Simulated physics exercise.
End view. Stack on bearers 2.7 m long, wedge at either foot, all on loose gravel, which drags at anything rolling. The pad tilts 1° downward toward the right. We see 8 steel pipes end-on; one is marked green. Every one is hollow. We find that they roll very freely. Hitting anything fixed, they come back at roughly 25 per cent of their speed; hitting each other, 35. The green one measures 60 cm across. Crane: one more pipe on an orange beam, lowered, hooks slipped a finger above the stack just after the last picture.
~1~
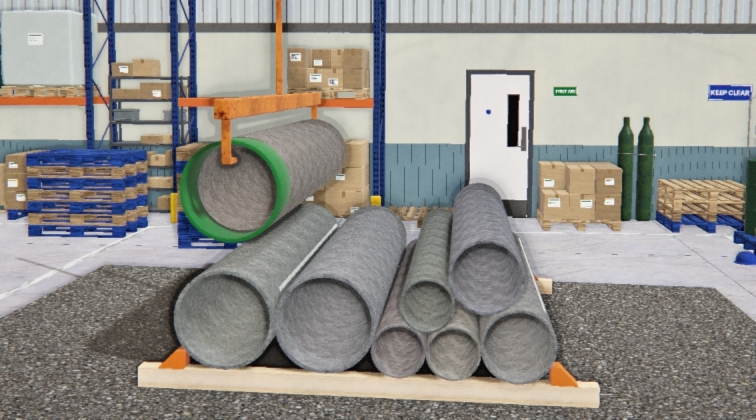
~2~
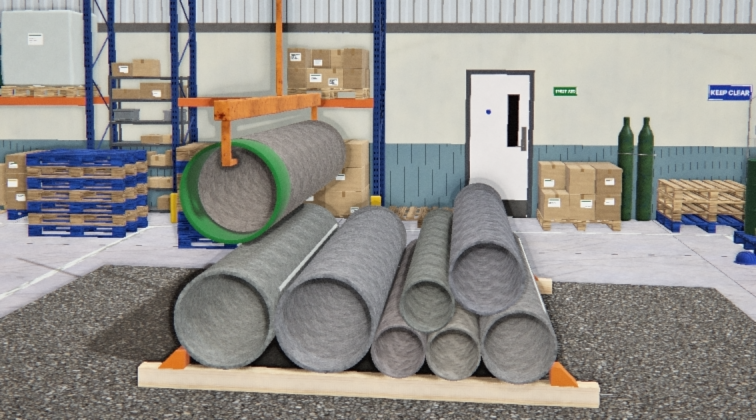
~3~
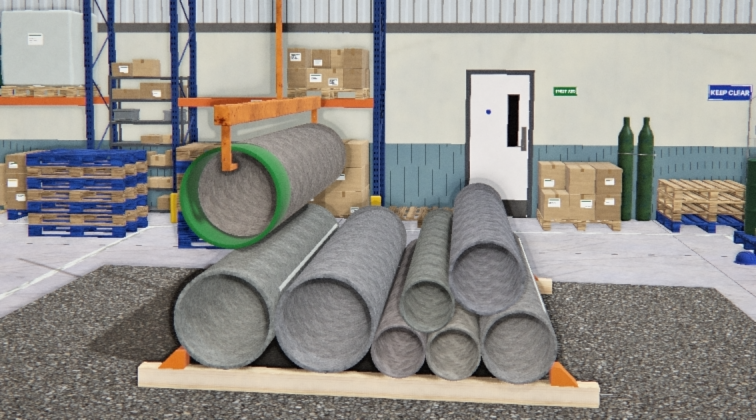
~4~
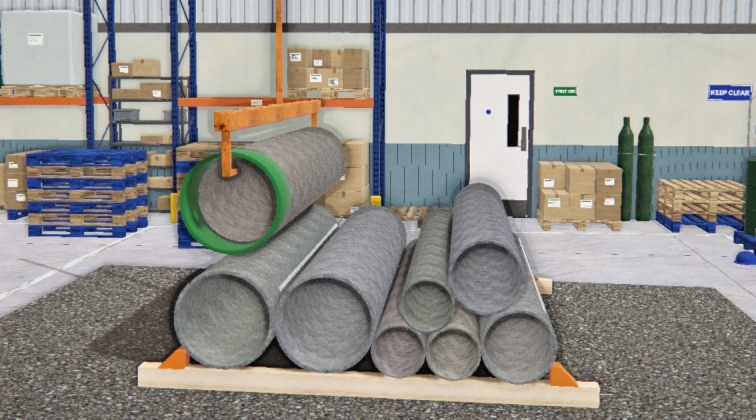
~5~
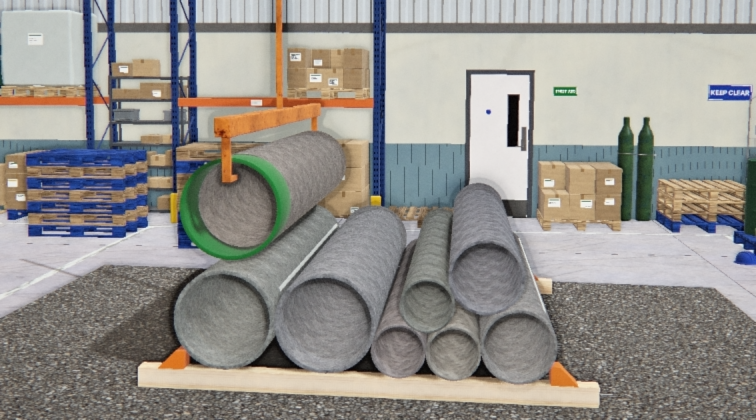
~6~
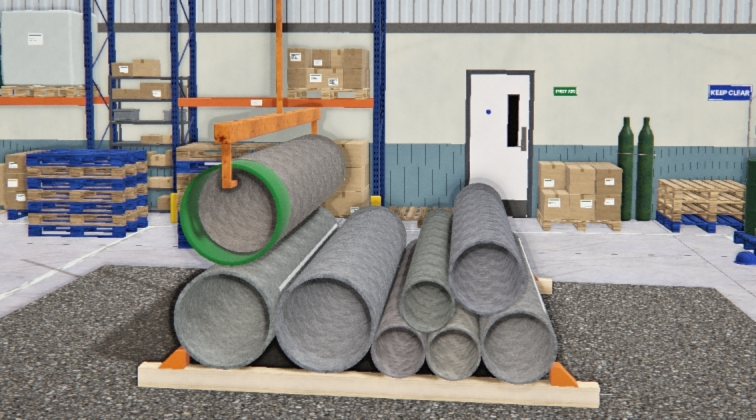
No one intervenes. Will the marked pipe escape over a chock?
As for the green pipe, it does not leave.
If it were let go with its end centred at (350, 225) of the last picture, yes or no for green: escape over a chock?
Green: No.
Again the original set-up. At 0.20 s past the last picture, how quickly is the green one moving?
0.1 m/s, roughly.
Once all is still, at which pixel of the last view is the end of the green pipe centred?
Rest position in the last view: About (274, 235).
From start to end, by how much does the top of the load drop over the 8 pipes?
25 cm.
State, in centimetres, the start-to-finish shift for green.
For green, the shift is 35.
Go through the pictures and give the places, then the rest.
In the first picture, green (229, 192); green hangs on the hooks; 5 form the bottom row.
In the second picture, green (229, 193); green hangs on the hooks; lowered 1 cm.
In the third picture, green (230, 198); green hangs on the hooks; lowered 4 cm.
In the fourth picture, green (230, 204); green hangs on the hooks; lowered 7 cm.
In the fifth picture, green (230, 209); green hangs on the hooks; lowered 10 cm.
In the sixth picture, green (230, 215); green hangs on the hooks; lowered 14 cm.
Another 0.20 s on from the last picture, green is up on others, 30 cm inside the left chock; 0 of 8 are outside the chocks.
Another 0.40 s on from the last picture, green is up on others, 30 cm inside the left chock, rolling right; 0 of 8 are outside the chocks.
Another 1.10 s on from the last picture, green is up on others, 60 cm inside the left chock, rolling right; 0 of 8 are outside the chocks.
In the end (2.50 s after the last picture), green is up on others, 55 cm inside the left chock; 0 of 8 are outside the chocks.
